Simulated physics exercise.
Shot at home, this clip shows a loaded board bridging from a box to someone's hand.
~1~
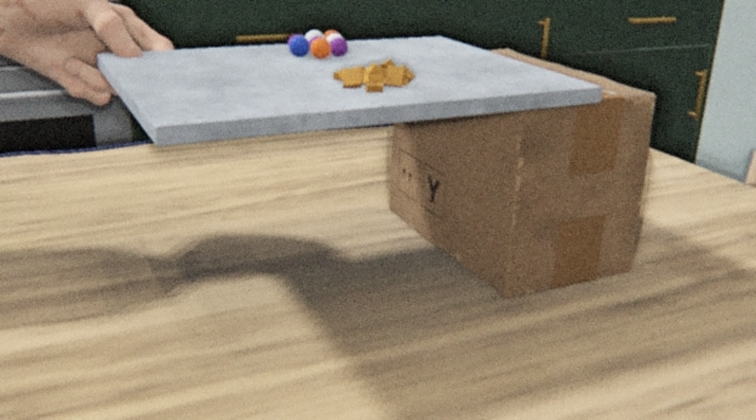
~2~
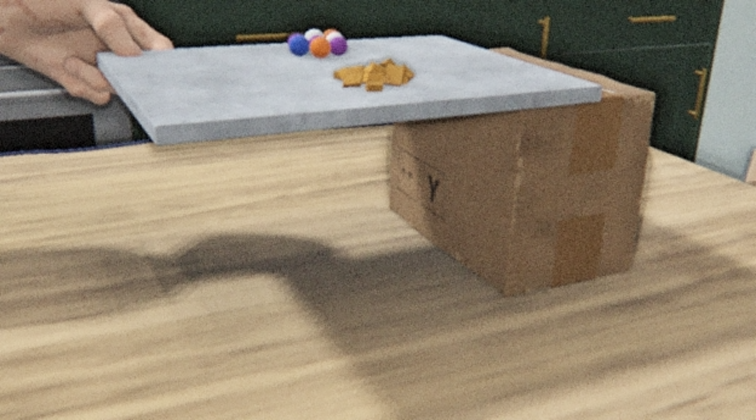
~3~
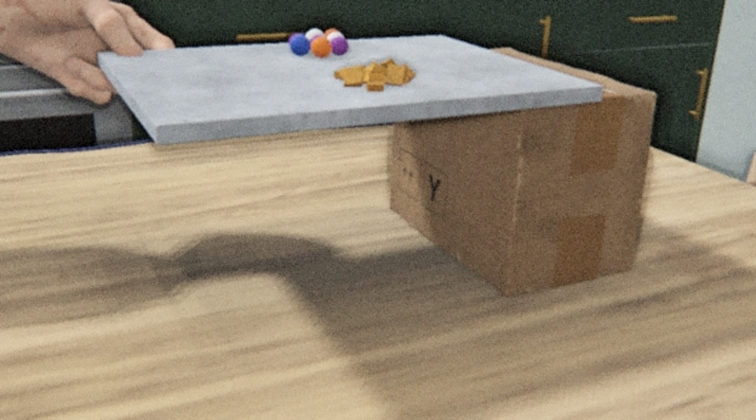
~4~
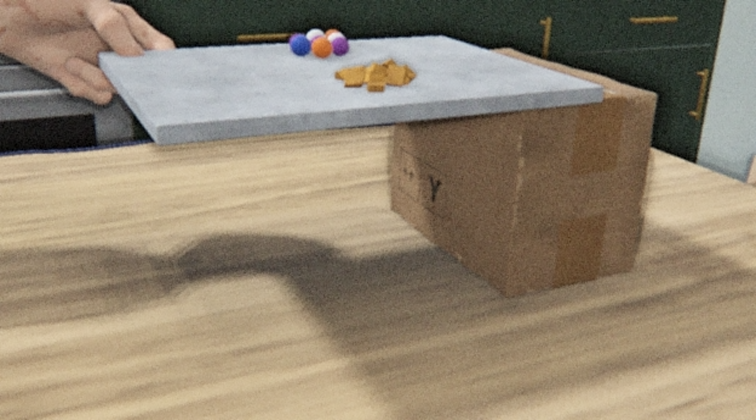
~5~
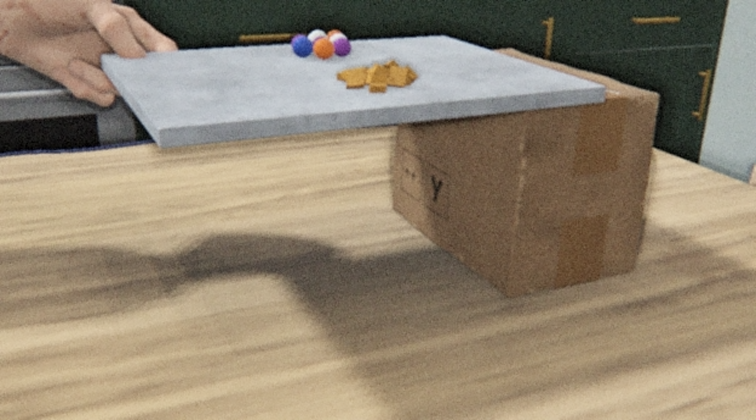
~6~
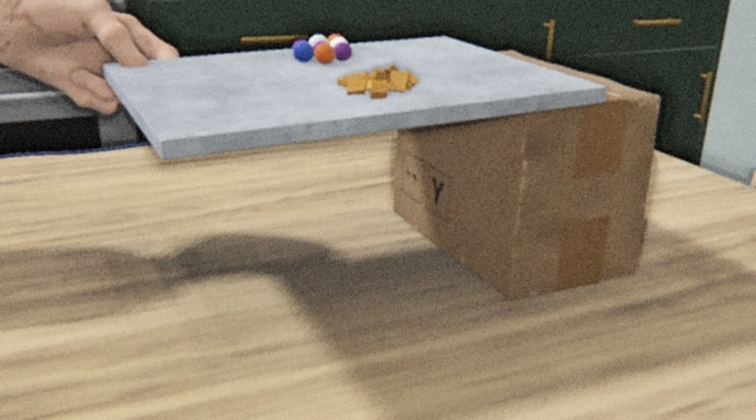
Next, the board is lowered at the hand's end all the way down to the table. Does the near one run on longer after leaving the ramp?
I expect the one more distant from us will go farther.
Then, 0.34 s past the last view, board sloping at 12°; front batch all still on the board; back batch all still on the board.
Then, 0.76 s past the last view, board sloping at 27°; front batch all still on the board; back batch mostly less than half a board's length out.
Then, 1.22 s past the last view, board resting at 37°; front batch mostly at the foot of the board; back batch mostly up to a board's length out.
Finally, board resting at 37°; front batch mostly at the foot of the board; back batch mostly more than two board lengths out, about half gone off the table; the back batch has gone farther.
